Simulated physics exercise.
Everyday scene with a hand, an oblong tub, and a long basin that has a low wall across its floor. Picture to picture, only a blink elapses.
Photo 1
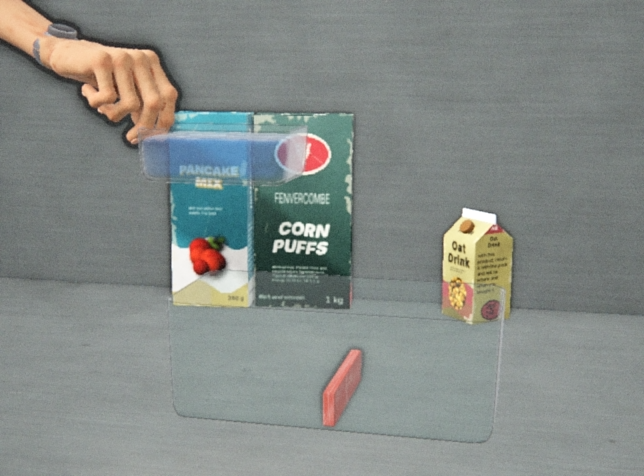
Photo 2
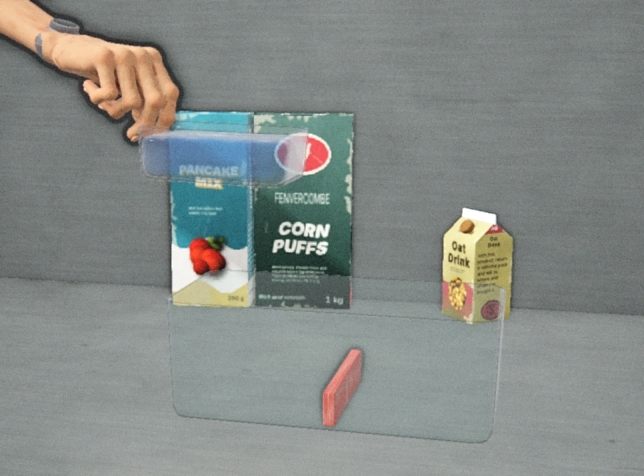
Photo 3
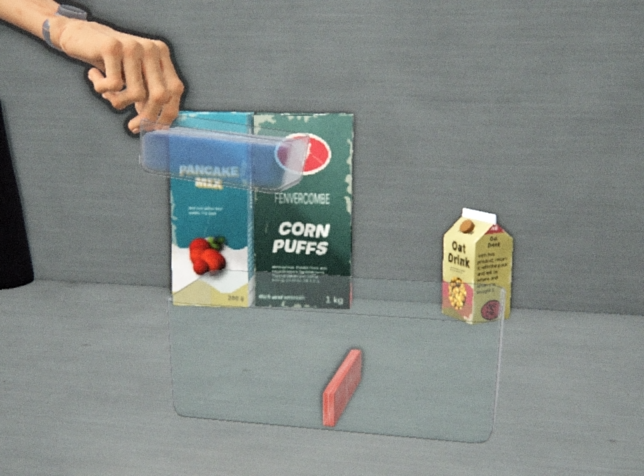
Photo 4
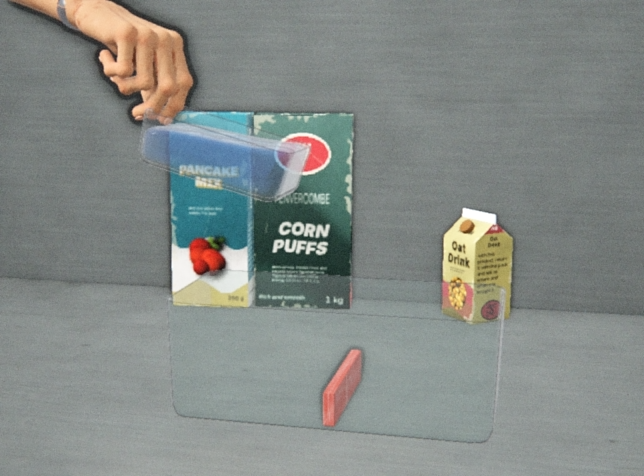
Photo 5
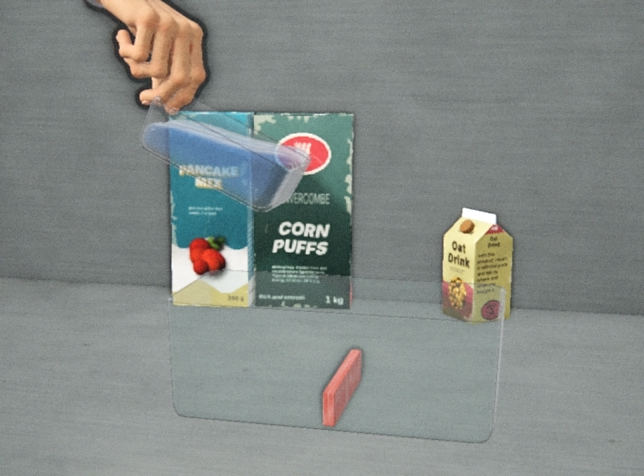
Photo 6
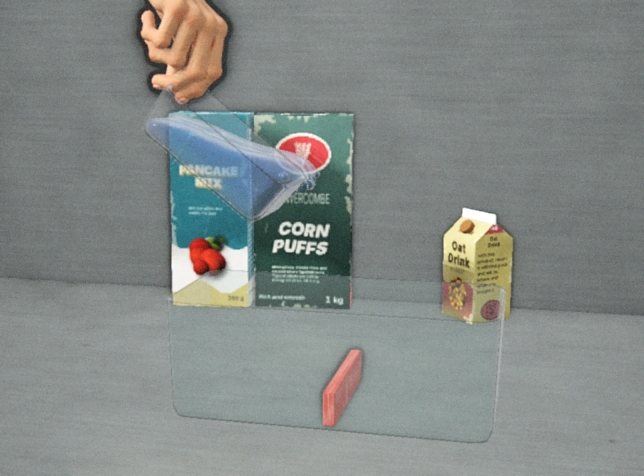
Against a plain grey wall, a hand gradually tilted a clear tub of blue liquid down to the right in front of two food boxes, above a clear basin, while a drink carton stood still.
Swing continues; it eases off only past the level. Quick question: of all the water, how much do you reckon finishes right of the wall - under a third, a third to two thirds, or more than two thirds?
The share right of the wall is going to reach a third without passing two thirds.
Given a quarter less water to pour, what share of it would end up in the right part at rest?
35 per cent or so.
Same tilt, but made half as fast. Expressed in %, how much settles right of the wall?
It comes to some 65 in a hundred.
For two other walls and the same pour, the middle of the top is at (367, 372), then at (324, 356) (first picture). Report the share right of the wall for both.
Record: Case 1 near 15 %, case 2 near 70 %.
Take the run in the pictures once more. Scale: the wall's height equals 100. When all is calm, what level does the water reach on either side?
Close to 30 for the left and 40 for the right.
A moment on, the oblong tub is tipped right over and 6 per cent is still to pour, 29 is left of the wall and 43 right of it.
Next, the oblong tub is tipped right over and 0 per cent is still to pour, 40 is left of the wall and 49 right of it.
Then the oblong tub is tipped right over and 0 per cent is still to pour, 44 is left of the wall and 51 right of it.
Later the oblong tub is tipped right over and 0 per cent is still to pour, 46 is left of the wall and 50 right of it.
In the end 46 per cent lies left of the wall, 50 right of it and 4 outside.
